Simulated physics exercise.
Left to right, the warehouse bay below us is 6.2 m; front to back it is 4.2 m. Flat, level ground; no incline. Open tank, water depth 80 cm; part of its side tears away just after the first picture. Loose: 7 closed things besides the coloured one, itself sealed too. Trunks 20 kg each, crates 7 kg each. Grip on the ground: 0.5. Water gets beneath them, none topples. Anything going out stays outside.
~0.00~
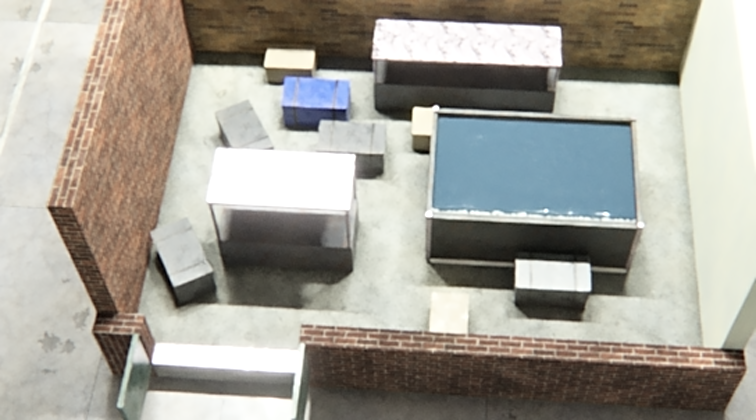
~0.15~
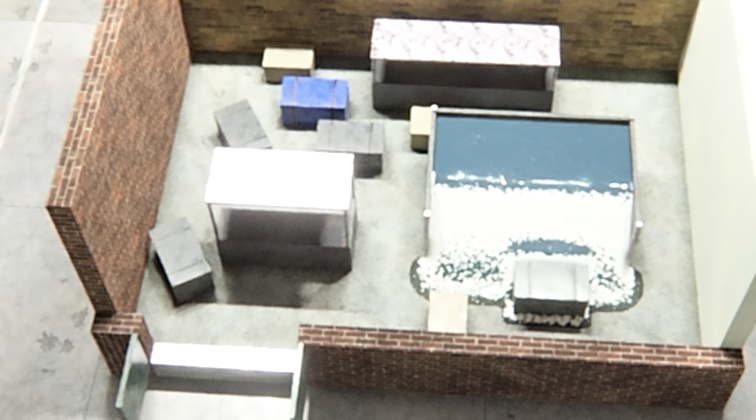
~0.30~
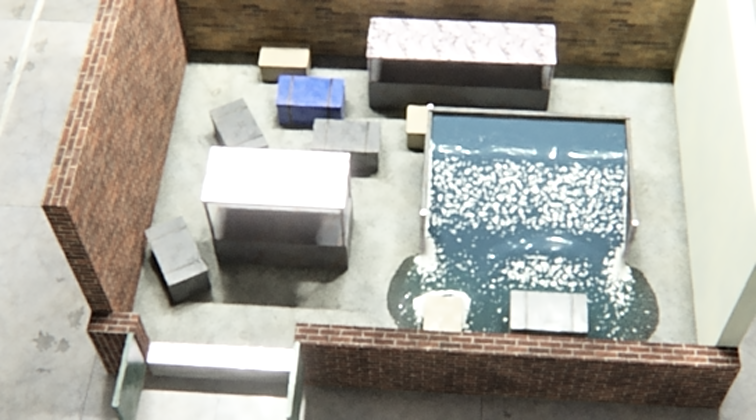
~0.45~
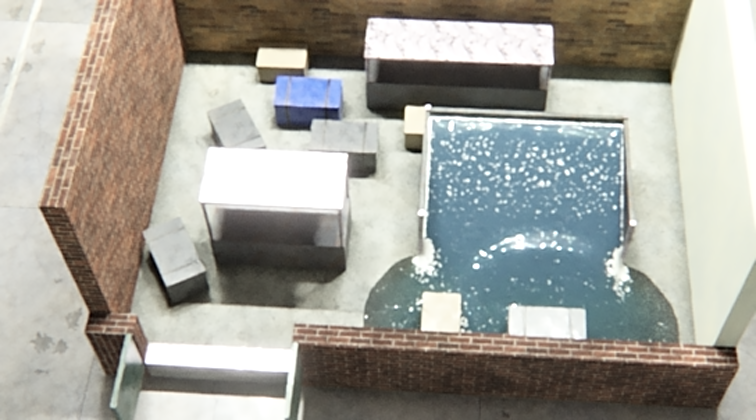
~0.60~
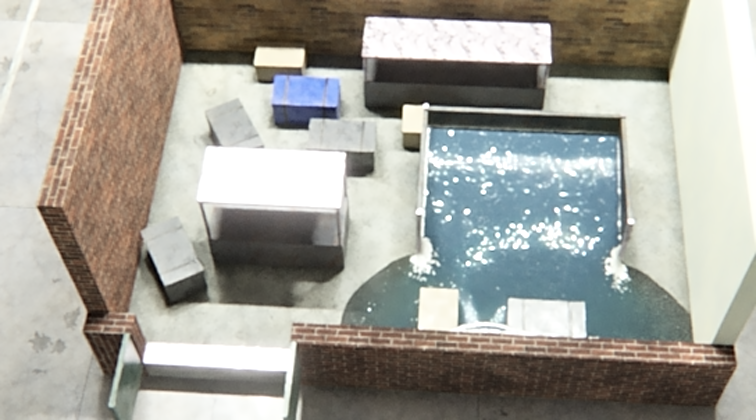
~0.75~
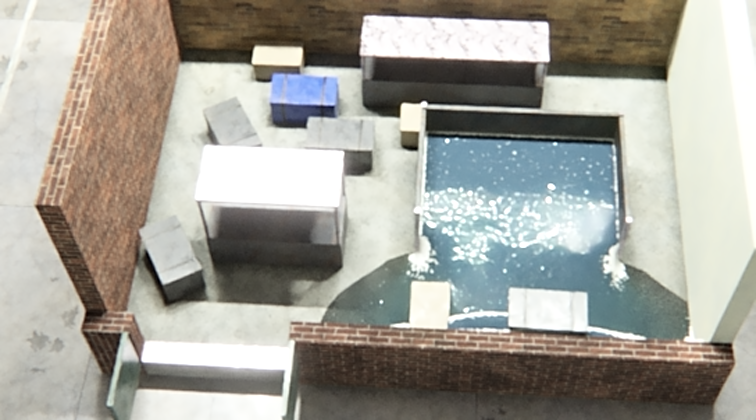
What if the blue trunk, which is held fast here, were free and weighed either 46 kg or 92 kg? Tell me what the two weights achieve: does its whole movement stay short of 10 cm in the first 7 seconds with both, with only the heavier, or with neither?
It passes at the low setting.
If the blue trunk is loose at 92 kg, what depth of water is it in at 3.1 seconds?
Depth: Approx. 0 cm.
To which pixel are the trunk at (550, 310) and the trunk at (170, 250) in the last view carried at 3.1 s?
Approx. (642, 254); approx. (189, 190).
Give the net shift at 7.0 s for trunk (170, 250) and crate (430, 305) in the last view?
First named - 140 cm; second named - gone out.
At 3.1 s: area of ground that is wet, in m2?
Wet area: Approx. 19 m2.
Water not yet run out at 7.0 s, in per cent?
Still held: Near 84 %.
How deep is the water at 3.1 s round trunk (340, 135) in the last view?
Depth: Near 3 cm.
After 1.4 s the blue trunk would be 0 cm from its start with 46 kg and 0 cm from its start with 92 kg; 0 cm of water round it then.
After 3.1 s the blue trunk would be 0 cm from its start with 46 kg and 0 cm from its start with 92 kg; 0 cm of water round it then.
After 4.9 s the blue trunk would be 0 cm from its start with 46 kg and 0 cm from its start with 92 kg; 5 cm of water round it then.
After 7.0 s the blue trunk would be 0 cm from its start with 46 kg and 0 cm from its start with 92 kg; 7 cm of water round it then.
